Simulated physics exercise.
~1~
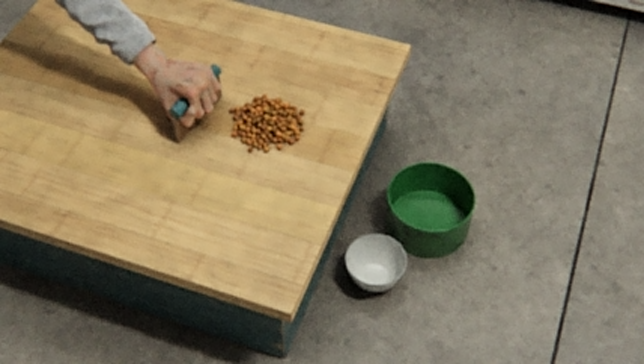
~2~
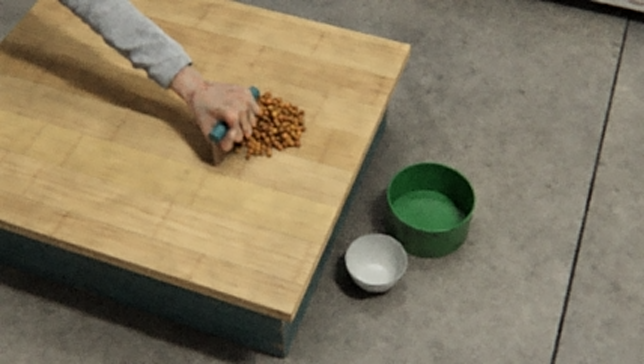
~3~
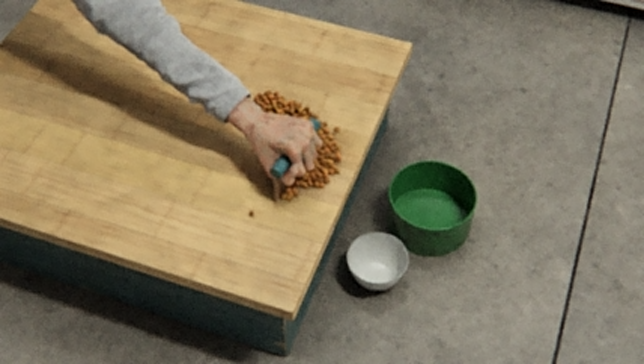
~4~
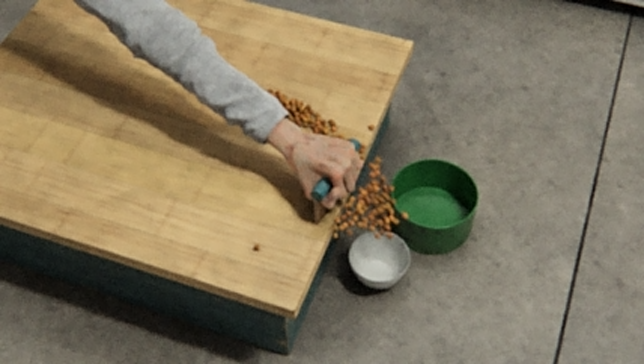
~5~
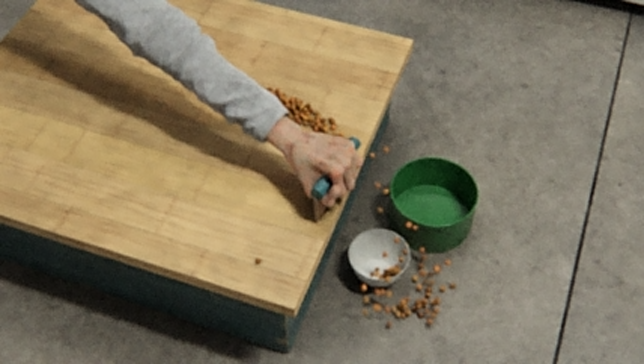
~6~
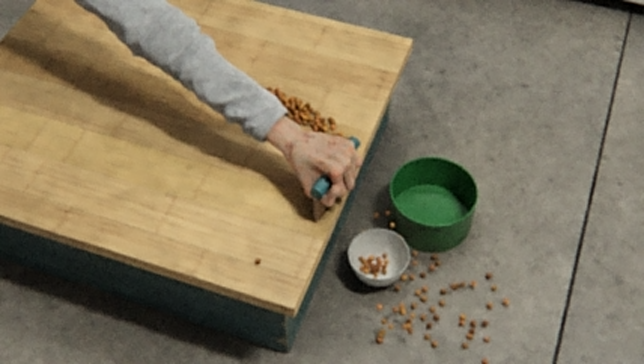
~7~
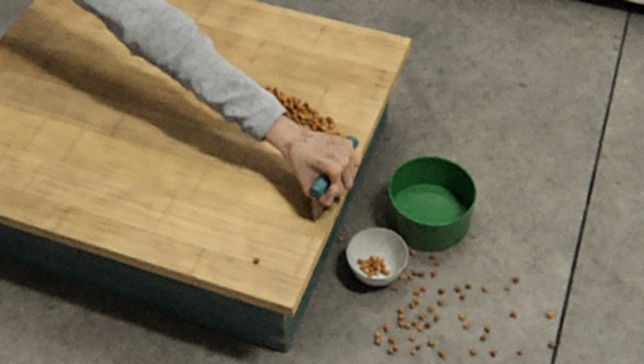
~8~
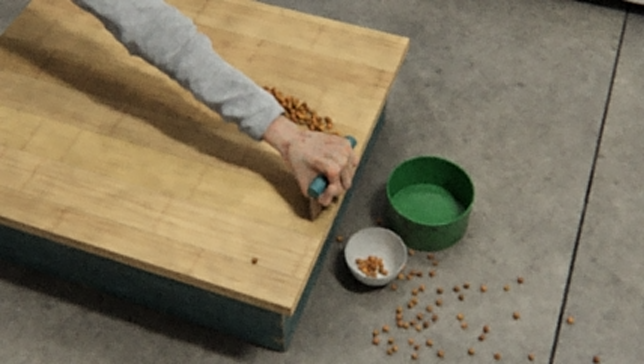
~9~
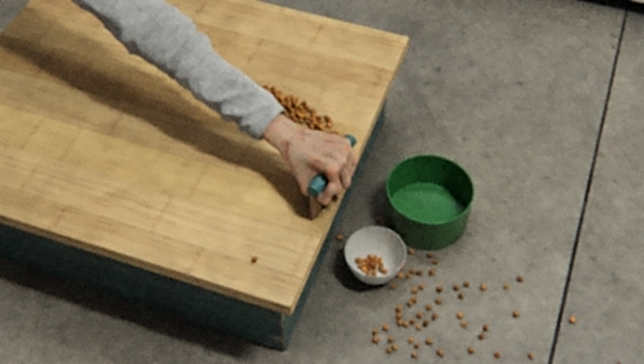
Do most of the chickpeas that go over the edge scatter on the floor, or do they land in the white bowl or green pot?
Most of those that go over the edge scatter on the floor. Only a small share lands in the white bowl, and the green pot stays empty.
